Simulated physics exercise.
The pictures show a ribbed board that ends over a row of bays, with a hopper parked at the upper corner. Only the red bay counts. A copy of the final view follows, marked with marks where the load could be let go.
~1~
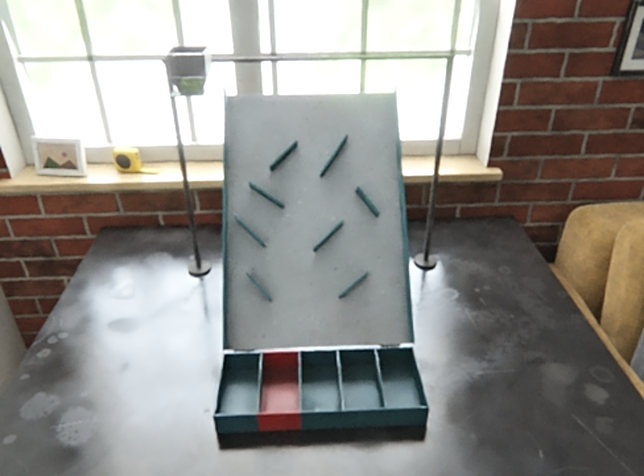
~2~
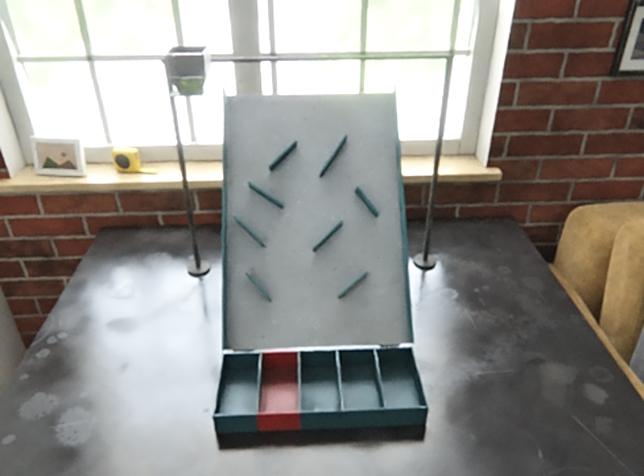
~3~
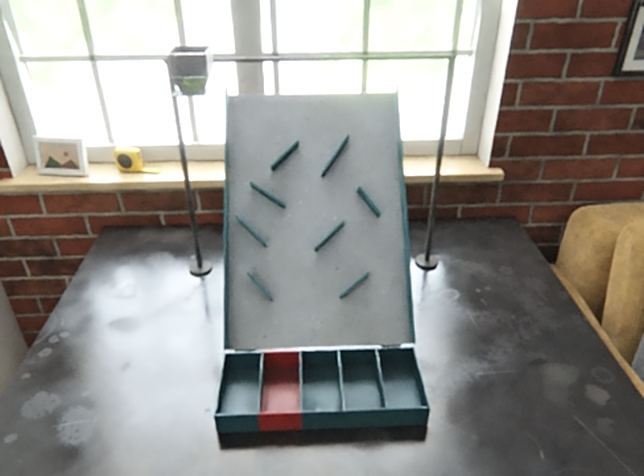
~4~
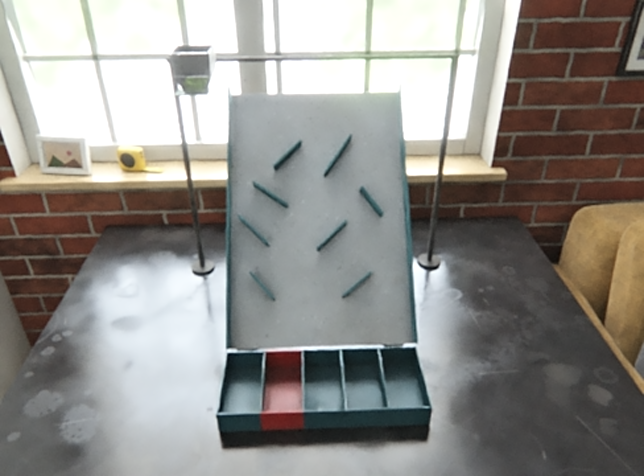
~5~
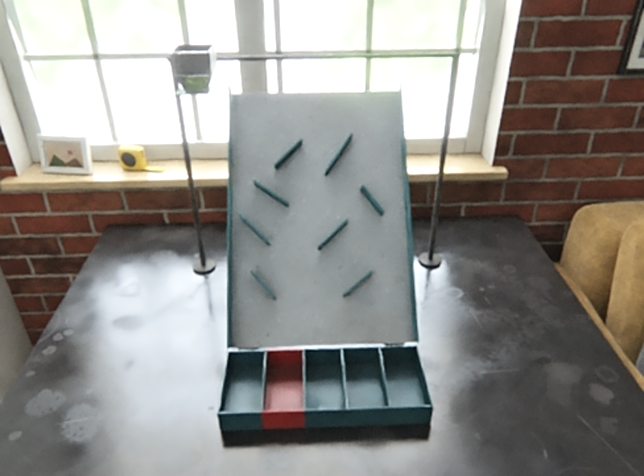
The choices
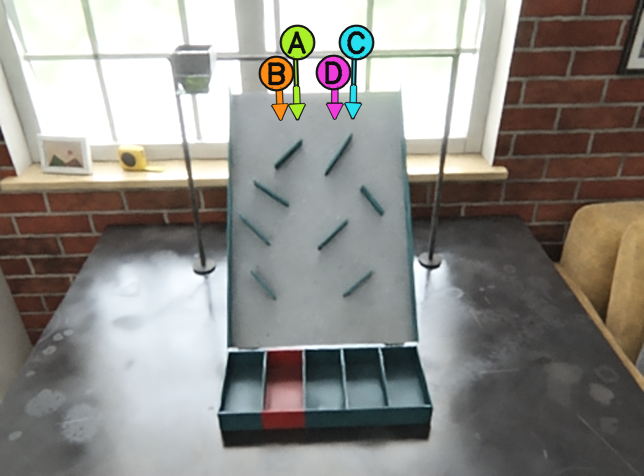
We see a grey ribbed board with dark green slats standing on a dark table, a small hopper at its upper left and a row of bays below, one red; only the view shifts very slightly.
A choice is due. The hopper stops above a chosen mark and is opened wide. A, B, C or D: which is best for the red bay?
Mark D.
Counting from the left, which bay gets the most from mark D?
The second from the left.
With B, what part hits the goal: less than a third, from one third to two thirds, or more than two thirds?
Less than a third.
On the marked copy, mark A meets the board at (297, 113); mark B meets the board at (280, 114); mark C meets the board at (352, 112); mark D meets the board at (334, 113).
If A is chosen, close to a quarter in the red bay, close to half in other bays, close to a quarter outside the box.
If B is chosen, close to a quarter in the red bay, close to two thirds in other bays, a small share outside the box.
If C is chosen, close to a quarter in the red bay, close to half in other bays, close to a quarter outside the box.
If D is chosen, close to two thirds in the red bay, close to a quarter in other bays, a small share outside the box.
